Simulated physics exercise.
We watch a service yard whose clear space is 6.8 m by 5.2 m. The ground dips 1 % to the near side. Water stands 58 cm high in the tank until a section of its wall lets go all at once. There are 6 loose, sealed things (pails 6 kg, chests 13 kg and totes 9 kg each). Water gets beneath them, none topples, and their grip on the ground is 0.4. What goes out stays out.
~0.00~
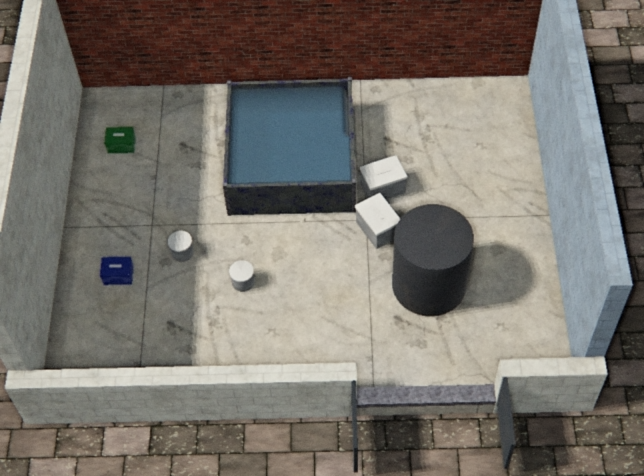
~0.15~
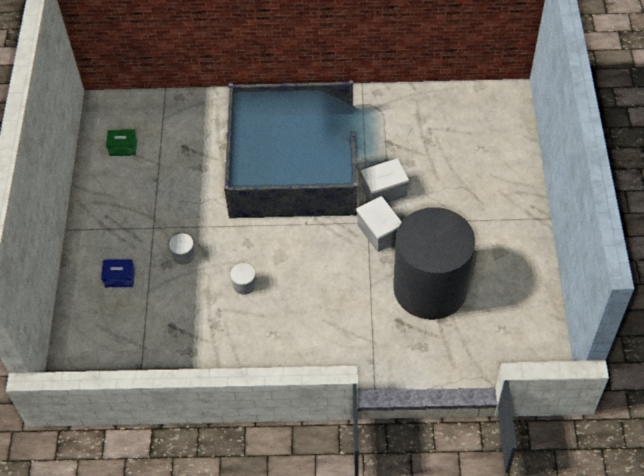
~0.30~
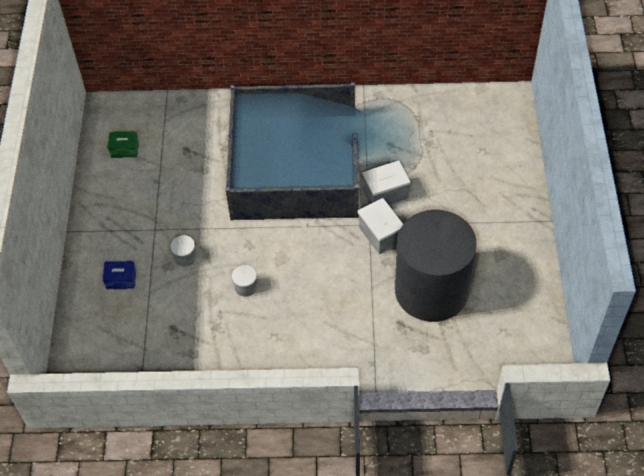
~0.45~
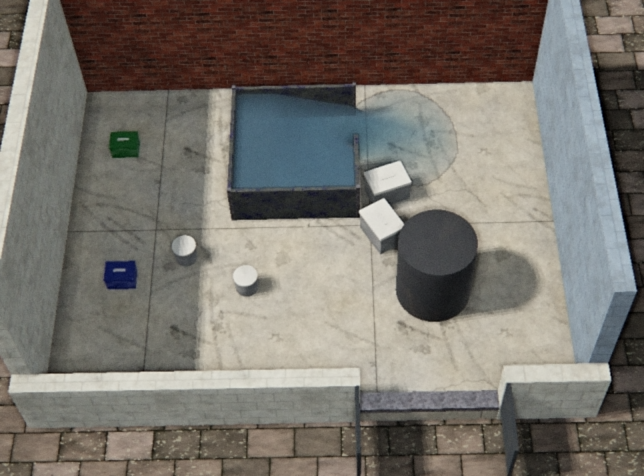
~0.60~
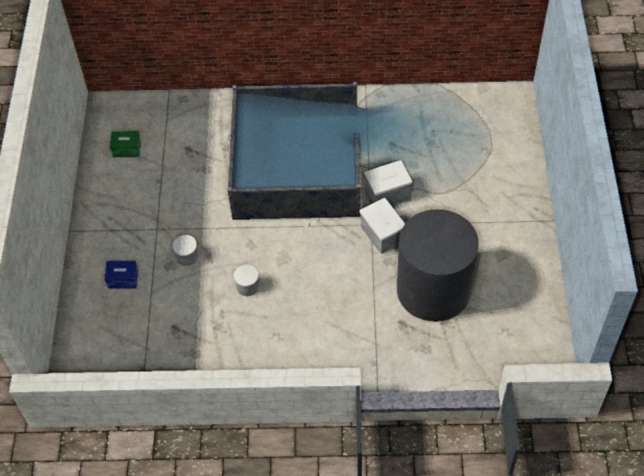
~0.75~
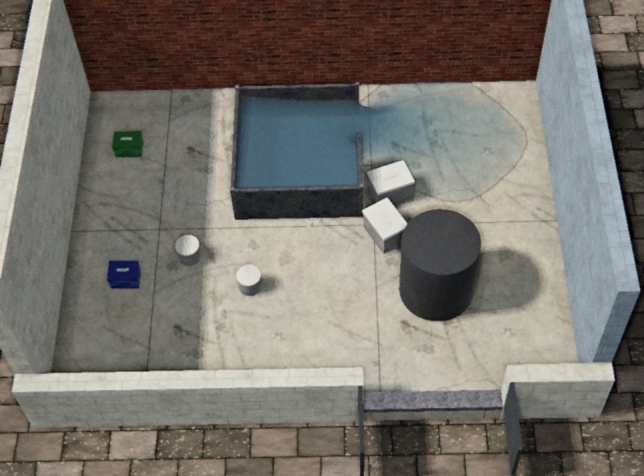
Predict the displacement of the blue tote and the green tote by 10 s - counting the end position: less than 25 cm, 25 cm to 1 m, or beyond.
The blue tote holds its place, the green tote holds its place.
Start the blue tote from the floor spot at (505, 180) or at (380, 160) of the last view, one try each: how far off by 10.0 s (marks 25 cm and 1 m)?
In that order: It travels far; it ends far away.
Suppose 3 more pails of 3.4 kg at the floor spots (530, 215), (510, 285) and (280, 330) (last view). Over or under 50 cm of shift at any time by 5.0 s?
In that order: Over, past it, less.
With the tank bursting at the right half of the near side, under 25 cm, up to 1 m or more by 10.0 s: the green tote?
Then the green tote barely shifts.
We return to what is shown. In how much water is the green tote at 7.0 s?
Roughly 0 cm.
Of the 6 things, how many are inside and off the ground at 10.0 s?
0 of them.
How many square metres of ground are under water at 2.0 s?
Roughly 10.5 m2.
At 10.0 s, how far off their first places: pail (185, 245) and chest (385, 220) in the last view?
In that order: 0 cm, 0 cm.
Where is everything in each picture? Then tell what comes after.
The first frame shows the blue tote at (115, 266), on the bottom; the green tote at (119, 135), on the bottom; water covers 3.1 m2; 0 of 6 have shifted.
The second frame shows the blue tote at (117, 269), on the bottom; the green tote at (121, 138), on the bottom; water covers 3.6 m2; 0 of 6 have shifted.
The third frame shows the blue tote at (118, 270), on the bottom; the green tote at (122, 139) rests on the ground; 4.3 m2 under water; 0 of 6 have shifted.
The fourth frame shows the blue tote at (119, 270) rests on the ground; the green tote at (123, 139) rests on the ground; 5.2 m2 under water; 0 of 6 have shifted.
The fifth frame shows the blue tote at (120, 270), on the bottom; the green tote at (124, 139), on the bottom; water covers 6.2 m2; 0 of 6 have shifted.
The sixth frame shows the blue tote at (123, 270), on the bottom; the green tote at (127, 139) rests on the ground; 7.2 m2 under water; 0 of 6 have shifted.
After 2.0 s the blue tote is near (123, 270), 0.0 m from its start, aground; the green tote is near (127, 139), 0.0 m from its start, aground; 0 of 6 are out; 0 afloat.
After 4.5 s the blue tote is near (123, 270), 0.0 m from its start, aground; the green tote is near (127, 139), 0.0 m from its start, aground; 0 of 6 are out; 0 afloat.
After 7.0 s the blue tote is near (123, 270), 0.0 m from its start, aground; the green tote is near (127, 139), 0.0 m from its start, aground; 0 of 6 are out; 0 afloat.
After 10.0 s the blue tote is near (123, 270), 0.0 m from its start, aground; the green tote is near (127, 139), 0.0 m from its start, aground; 0 of 6 are out; 0 afloat.
